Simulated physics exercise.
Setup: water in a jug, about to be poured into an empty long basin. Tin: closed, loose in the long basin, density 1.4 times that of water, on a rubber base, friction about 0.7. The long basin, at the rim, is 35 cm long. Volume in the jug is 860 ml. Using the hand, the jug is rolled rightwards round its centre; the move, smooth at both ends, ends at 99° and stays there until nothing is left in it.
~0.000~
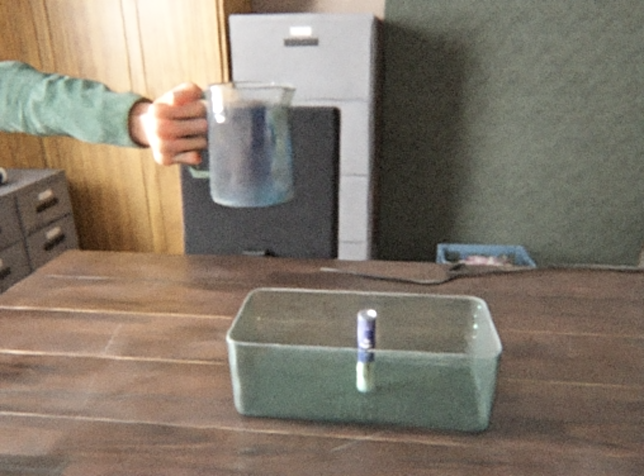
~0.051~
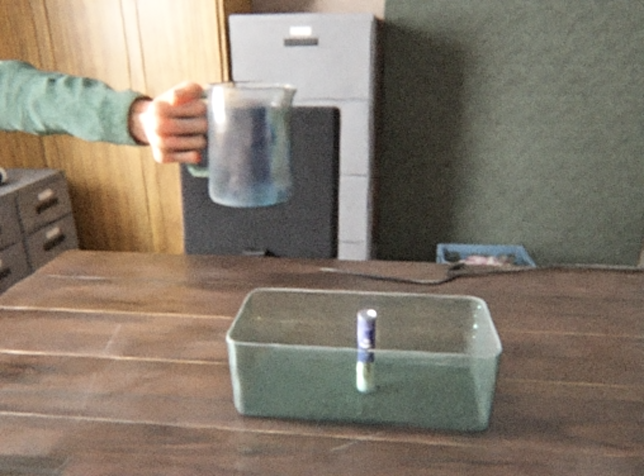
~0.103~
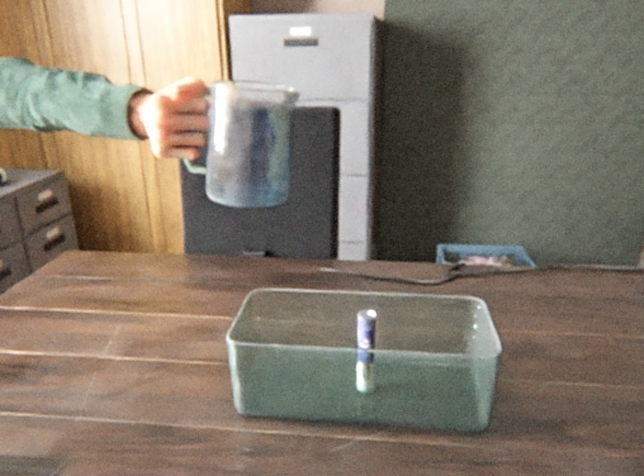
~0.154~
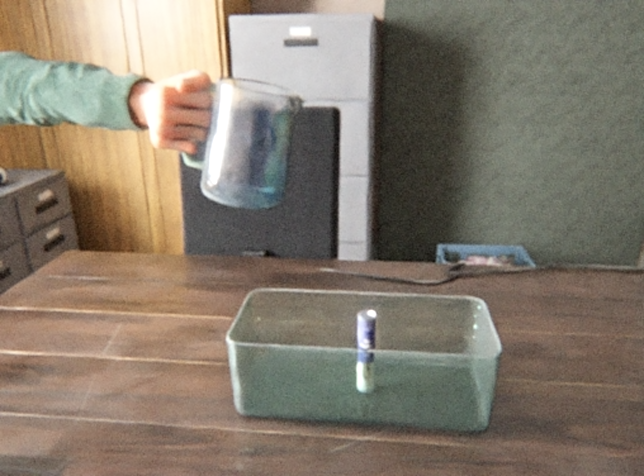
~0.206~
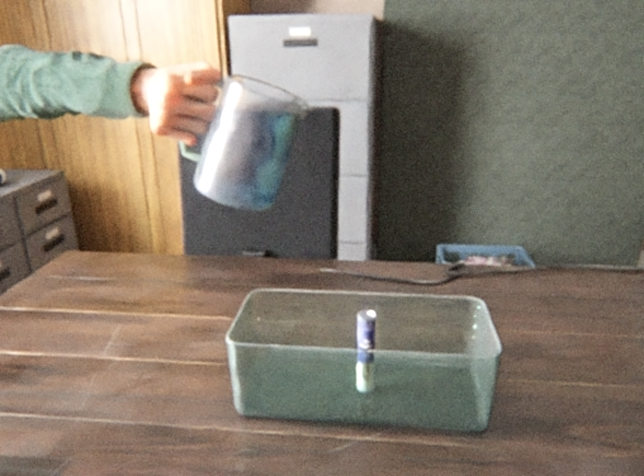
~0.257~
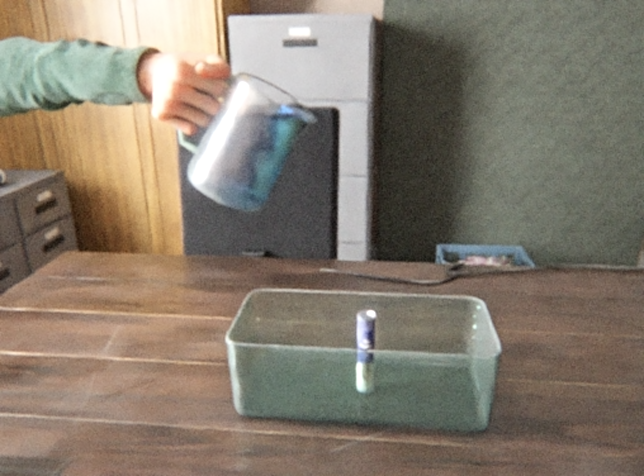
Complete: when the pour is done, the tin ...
... remains on its base.
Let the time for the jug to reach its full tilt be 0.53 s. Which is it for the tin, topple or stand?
The tin stays on its base.
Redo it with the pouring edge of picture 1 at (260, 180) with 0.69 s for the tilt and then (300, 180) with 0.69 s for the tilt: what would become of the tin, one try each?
First it stays on its base; then it tips over.
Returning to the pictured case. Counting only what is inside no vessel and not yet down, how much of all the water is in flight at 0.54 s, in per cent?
Around 24 in a hundred.
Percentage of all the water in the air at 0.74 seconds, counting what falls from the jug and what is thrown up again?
Around 34 percent of it is airborne.
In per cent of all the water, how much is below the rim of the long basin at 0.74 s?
I'd put it at roughly 32 per cent.
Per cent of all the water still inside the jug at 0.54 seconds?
Near 76 in a hundred.
Then, 0.54 s in, the tilt is 87° and 75 per cent is still to pour; the tin stands where it began.
Then, 0.74 s in, the tilt is 99° and 35 per cent is still to pour; the tin stands where it began.
Then, 0.96 s in, the tilt is 99° and 13 per cent is still to pour; the tin stands where it began.
Then, 1.19 s in, the tilt is 99° and 5 per cent is still to pour; the tin stands where it began.
Finally, the tin stands where it began.
